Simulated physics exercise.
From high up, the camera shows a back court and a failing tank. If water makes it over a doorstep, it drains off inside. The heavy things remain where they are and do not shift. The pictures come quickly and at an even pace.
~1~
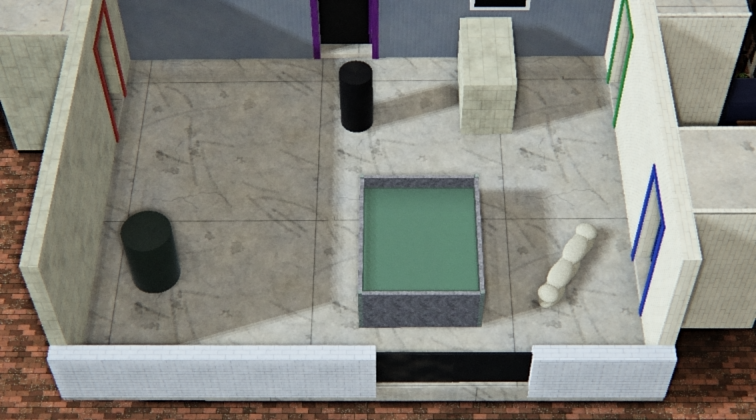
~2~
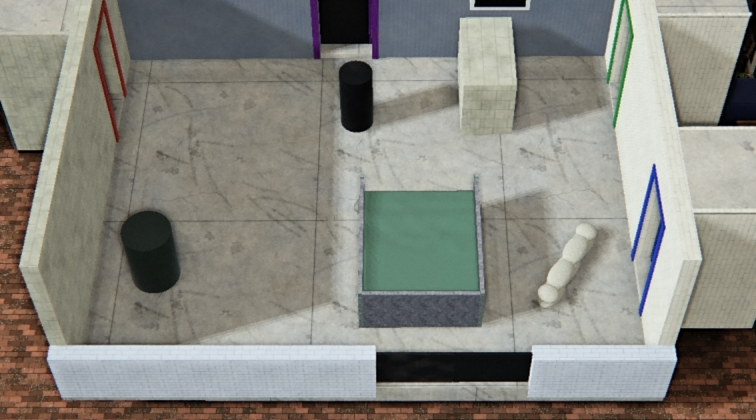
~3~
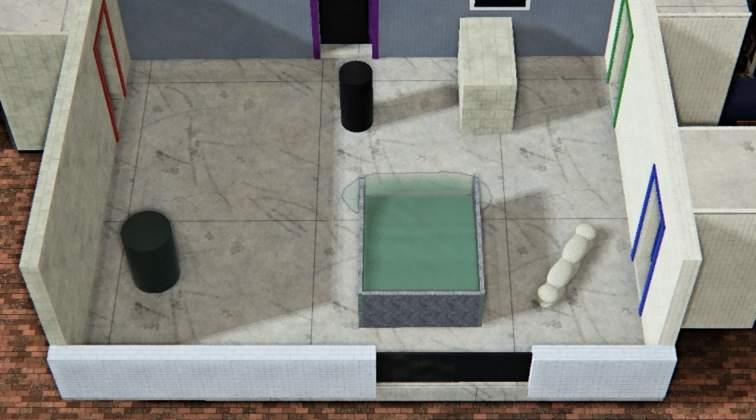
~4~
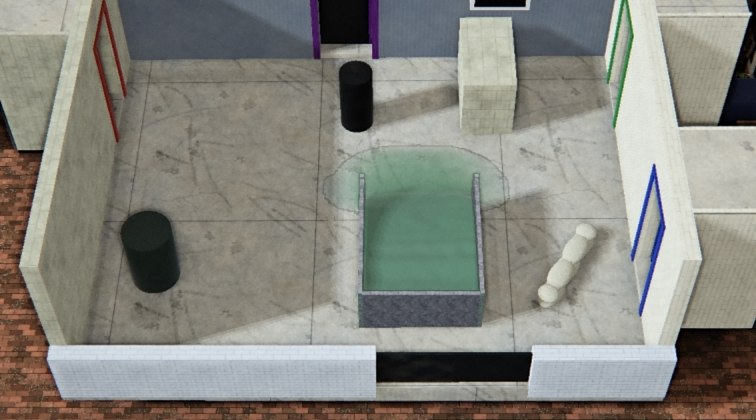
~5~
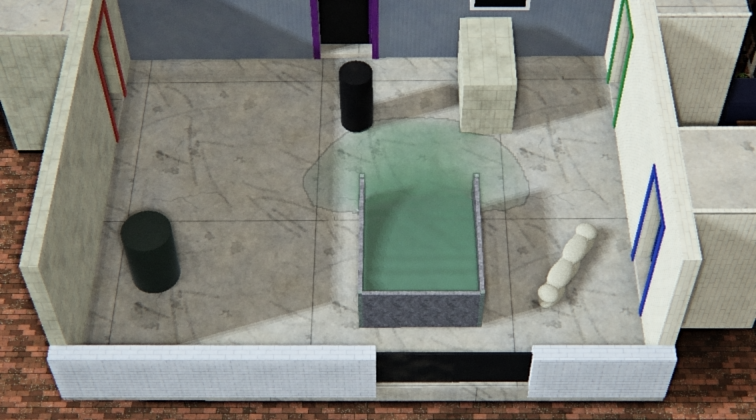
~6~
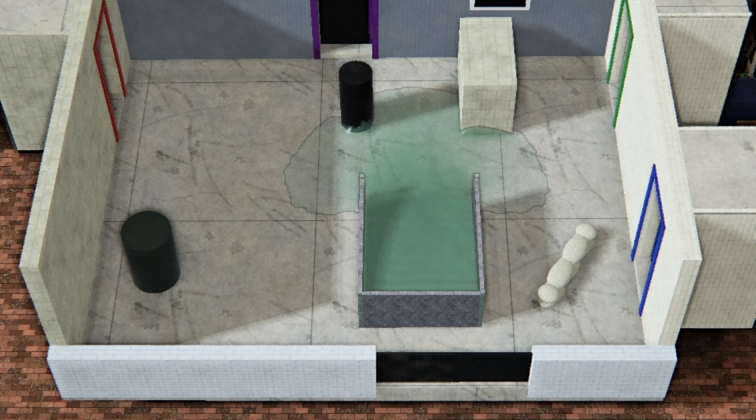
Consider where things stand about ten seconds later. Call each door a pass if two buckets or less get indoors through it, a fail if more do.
Purple door: Fail, green door: Fail, blue door: Pass, red door: Fail.
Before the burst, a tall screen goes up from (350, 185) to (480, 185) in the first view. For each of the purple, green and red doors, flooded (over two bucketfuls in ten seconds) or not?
Purple undershoots; green undershoots; red undershoots.
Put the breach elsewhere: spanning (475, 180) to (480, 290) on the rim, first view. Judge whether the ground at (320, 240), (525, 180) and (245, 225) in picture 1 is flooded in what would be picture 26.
Sequence: Spared / wetted / spared.
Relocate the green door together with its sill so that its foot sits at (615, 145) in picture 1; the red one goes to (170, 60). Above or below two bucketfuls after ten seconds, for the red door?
Here, red door overshoots.
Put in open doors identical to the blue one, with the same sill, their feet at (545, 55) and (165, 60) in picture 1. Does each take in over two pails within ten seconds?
Comes up short; tops it.
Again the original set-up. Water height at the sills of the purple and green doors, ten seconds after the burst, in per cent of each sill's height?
About 20 %, then 40 %.
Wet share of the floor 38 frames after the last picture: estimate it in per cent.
Around 75 percent.
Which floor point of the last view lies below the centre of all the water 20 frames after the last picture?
Close to pixel (384, 140).
A moment on, water covers 25 % of the floor; the purple door under two buckets in, the green door not reached, the blue door not reached, the red door not reached.
Next, water covers 40 % of the floor; the purple door under two buckets in, the green door under two buckets in, the blue door not reached, the red door not reached.
Then, water covers 50 % of the floor; the purple door over two buckets in, the green door over two buckets in, the blue door wet at the sill, nothing in, the red door under two buckets in.
Later, water covers 75 % of the floor; the purple door over two buckets in, the green door far over two buckets in, the blue door wet at the sill, nothing in, the red door far over two buckets in.
In the end, water covers 95 % of the floor; the purple door over two buckets in, the green door far over two buckets in, the blue door wet at the sill, nothing in, the red door far over two buckets in.
